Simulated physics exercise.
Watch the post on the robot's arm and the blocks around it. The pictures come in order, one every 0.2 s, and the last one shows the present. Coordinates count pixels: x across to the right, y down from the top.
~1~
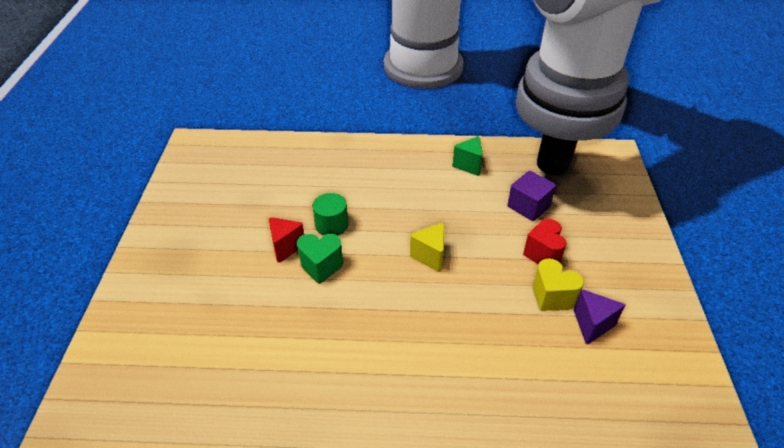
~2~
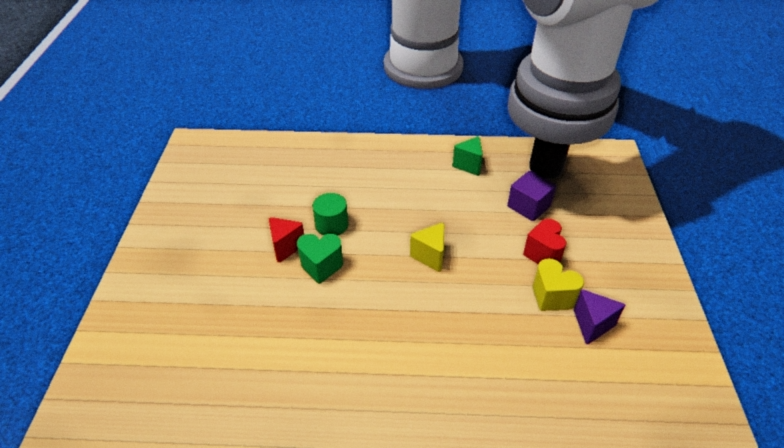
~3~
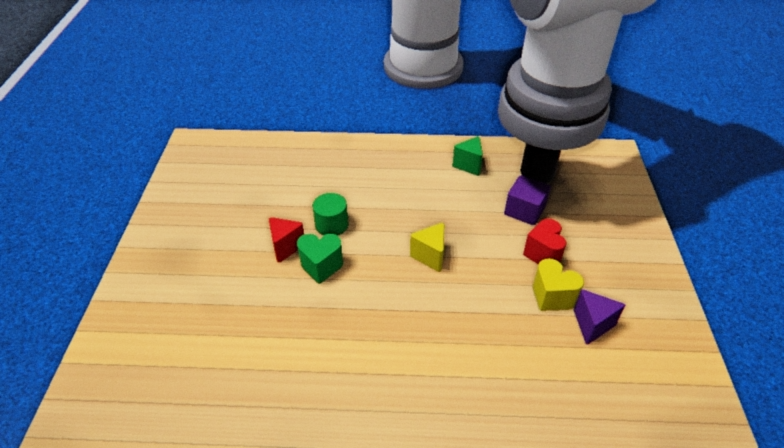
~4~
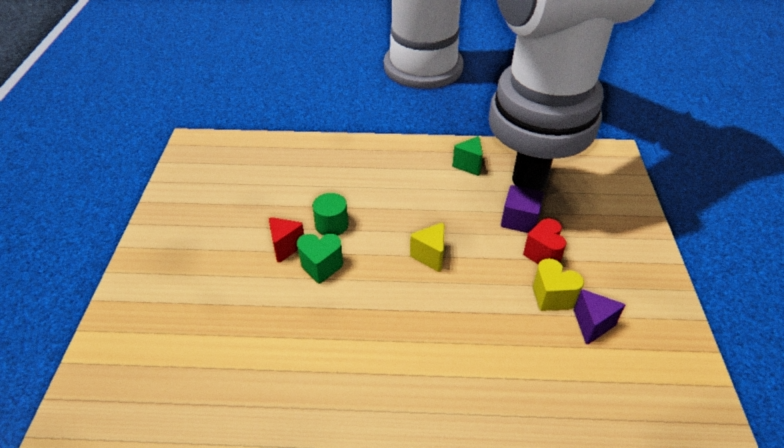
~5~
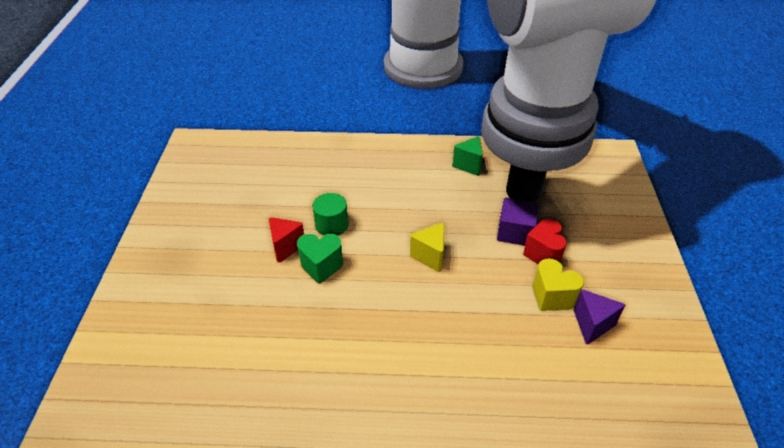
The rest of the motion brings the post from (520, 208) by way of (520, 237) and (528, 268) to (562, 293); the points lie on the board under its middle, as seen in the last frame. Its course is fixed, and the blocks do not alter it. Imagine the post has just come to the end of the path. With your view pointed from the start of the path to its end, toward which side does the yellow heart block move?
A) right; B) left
My answer is option B.
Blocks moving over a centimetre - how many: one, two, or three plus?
Three or more shift.
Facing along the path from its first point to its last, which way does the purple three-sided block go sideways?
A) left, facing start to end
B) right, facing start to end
(A)
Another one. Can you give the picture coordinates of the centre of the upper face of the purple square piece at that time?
It comes to (503, 262).
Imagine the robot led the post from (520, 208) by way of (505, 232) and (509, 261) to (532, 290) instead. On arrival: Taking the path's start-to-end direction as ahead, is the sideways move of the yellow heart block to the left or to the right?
Slides left.
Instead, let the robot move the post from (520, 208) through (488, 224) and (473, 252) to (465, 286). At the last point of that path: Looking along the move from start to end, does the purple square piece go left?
Yes
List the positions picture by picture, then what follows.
Post's lower end (553, 166); purple square piece (534, 185); red heart block (549, 233); yellow heart block (559, 276); purple three-sided block (601, 305), in the first picture.
Post (545, 169); blocks still, in the second picture.
Post (537, 174); purple square piece (530, 189), in the third picture.
Post (529, 182); purple square piece (524, 198), in the fourth picture.
Post (523, 193); purple square piece (520, 211); red heart block (549, 233); yellow heart block (559, 276); purple three-sided block (601, 305), in the fifth picture.
What follows on the original path. One third of the way, post (523, 222); purple square piece (510, 239), turned 20° clockwise; red heart block (553, 237).
Two thirds of the way, post (532, 253); purple square piece (503, 262), turned 50° clockwise; red heart block (570, 250), turned 30° anticlockwise.
At the end, post (567, 279); purple square piece (503, 262), turned 50° clockwise; red heart block (596, 258), turned 80° anticlockwise; yellow heart block (592, 308), turned 15° clockwise; purple three-sided block (638, 339), turned 15° anticlockwise.
